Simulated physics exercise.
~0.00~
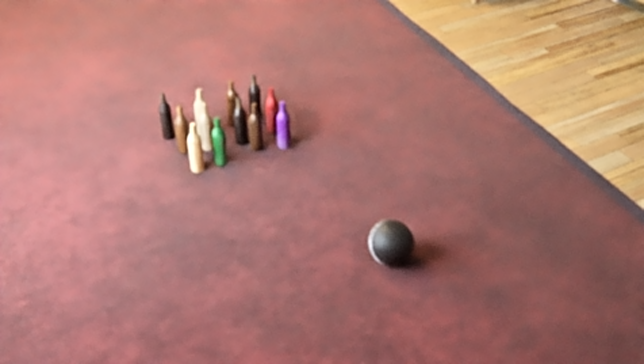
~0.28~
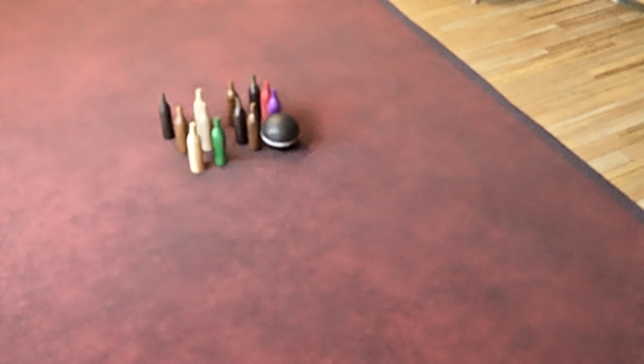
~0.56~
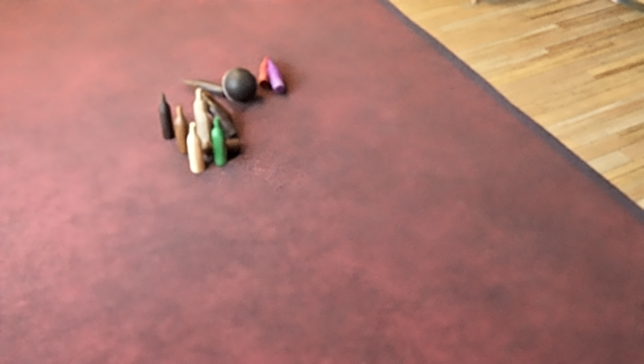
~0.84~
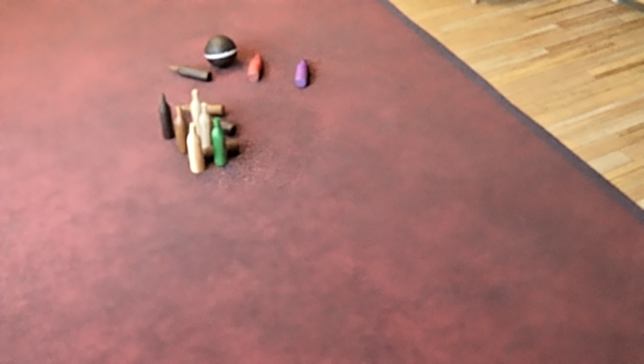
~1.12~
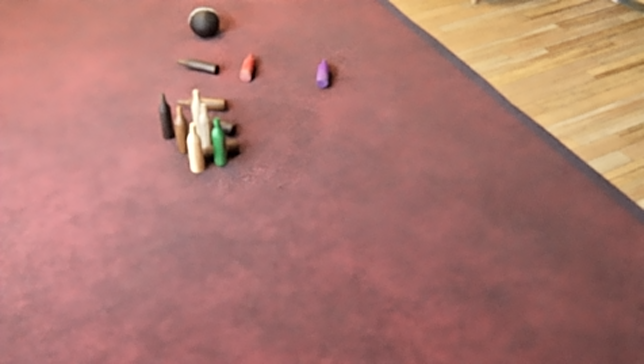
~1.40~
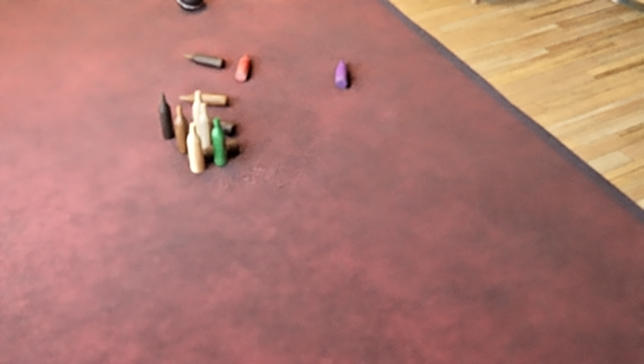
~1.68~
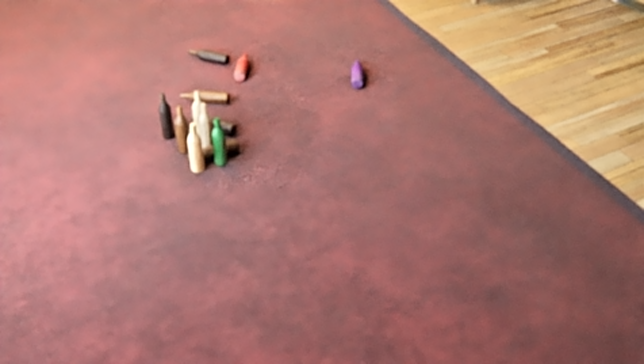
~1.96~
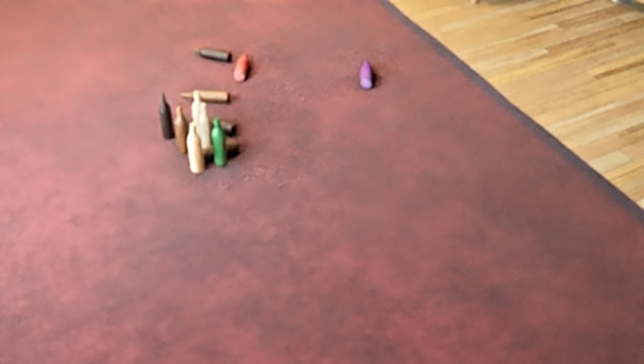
A wide, mottled dark-red floor covering fills the view from above at an angle, with pale wooden boards at the upper right. Small bottle-shaped skittles in black, brown, cream, green, red and purple stand clustered left of centre, while a dark ball with a pale band rolls toward them from the lower right. It strikes the right side of the group, knocking over the purple and red skittles and several darker ones. The ball rolls on past the top edge and out of sight. The purple skittle slides right and ends lying apart, while the green one still stands among the remaining skittles.
